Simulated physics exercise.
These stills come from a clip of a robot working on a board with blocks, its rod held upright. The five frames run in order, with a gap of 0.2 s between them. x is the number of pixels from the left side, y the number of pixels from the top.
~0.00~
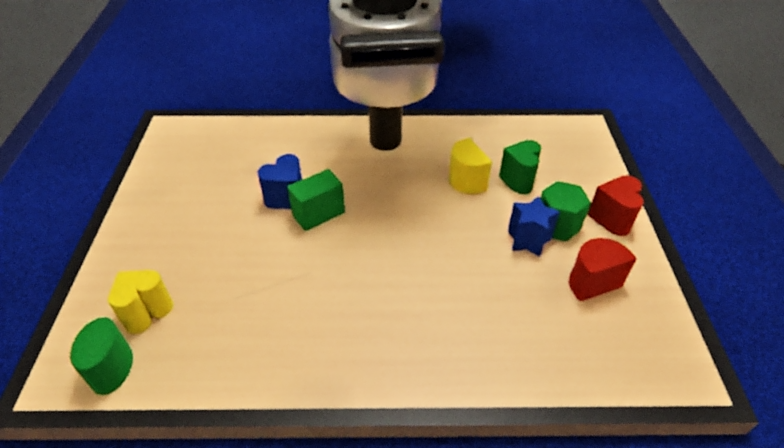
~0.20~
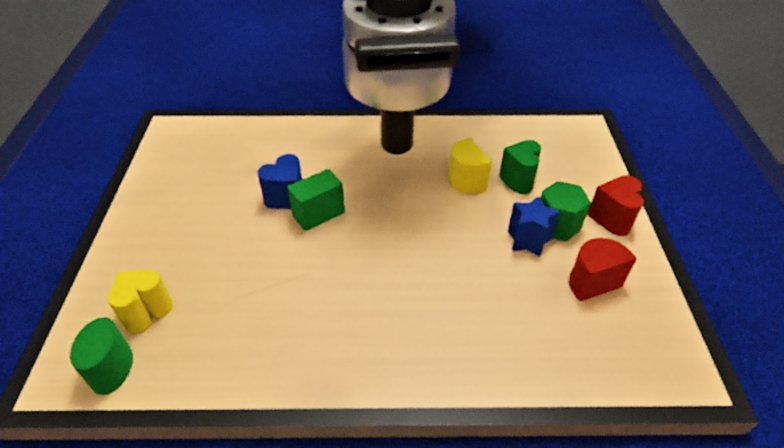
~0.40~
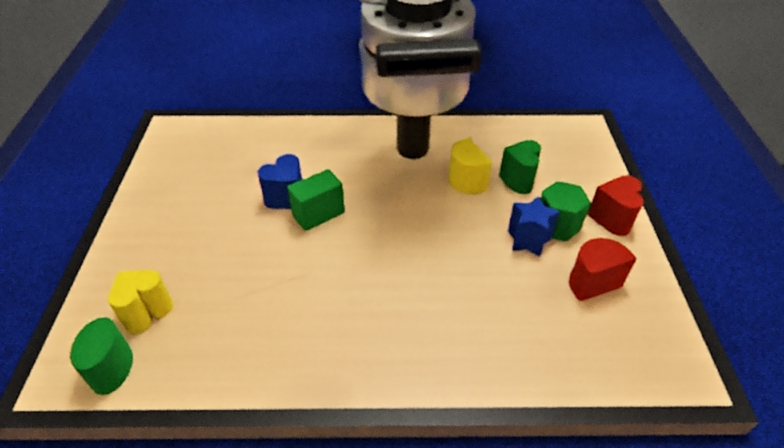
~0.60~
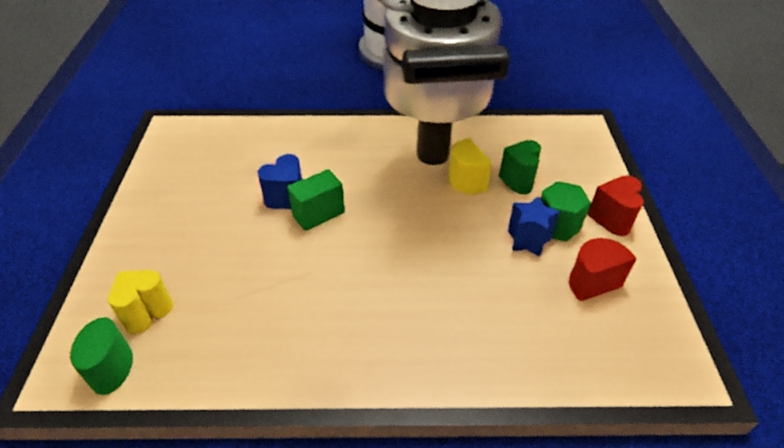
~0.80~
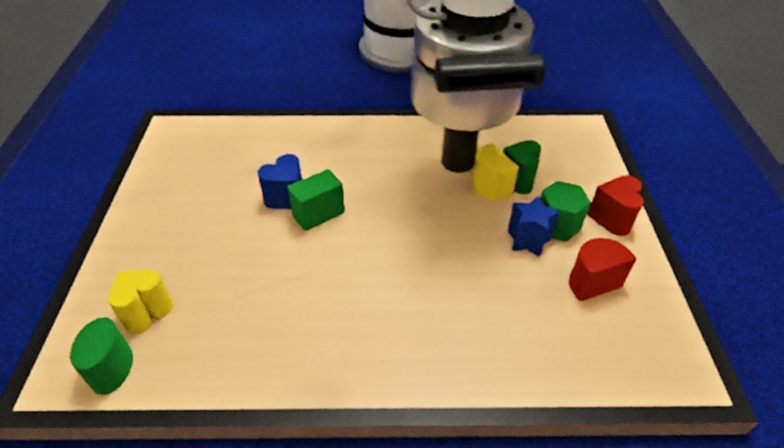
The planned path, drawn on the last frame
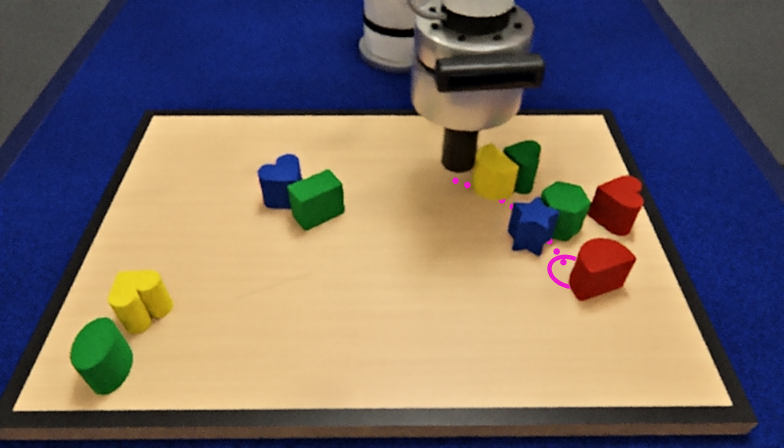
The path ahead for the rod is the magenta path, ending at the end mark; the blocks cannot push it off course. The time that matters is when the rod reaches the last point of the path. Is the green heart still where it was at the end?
No
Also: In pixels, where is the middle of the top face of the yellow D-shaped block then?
My estimate: (559, 172).
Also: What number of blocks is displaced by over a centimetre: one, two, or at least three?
Answer: 3+.
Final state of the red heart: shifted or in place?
If the rod follows that path, the red heart stays in its place.
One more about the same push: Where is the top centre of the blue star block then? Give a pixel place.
The answer is (552, 257).
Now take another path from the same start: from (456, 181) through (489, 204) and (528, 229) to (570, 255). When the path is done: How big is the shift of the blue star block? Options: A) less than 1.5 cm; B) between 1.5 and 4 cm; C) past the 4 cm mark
C.
The line goes from (456, 181) over (501, 200) and (541, 230) to (569, 272).
The first path, step by step. One third of the way, rod at (505, 183); yellow D-shaped block at (545, 170), turned 35° anticlockwise; green heart at (546, 151), turned 35° anticlockwise.
Two thirds of the way, rod at (546, 214); yellow D-shaped block at (559, 172), turned 50° anticlockwise; green heart at (547, 150), turned 40° anticlockwise; blue star block at (547, 226), turned 35° clockwise; green hexagon at (591, 206).
At the end, rod at (575, 255); yellow D-shaped block at (559, 172), turned 50° anticlockwise; green heart at (547, 150), turned 40° anticlockwise; blue star block at (552, 257), turned 80° clockwise; green hexagon at (600, 209); red heart unmoved.
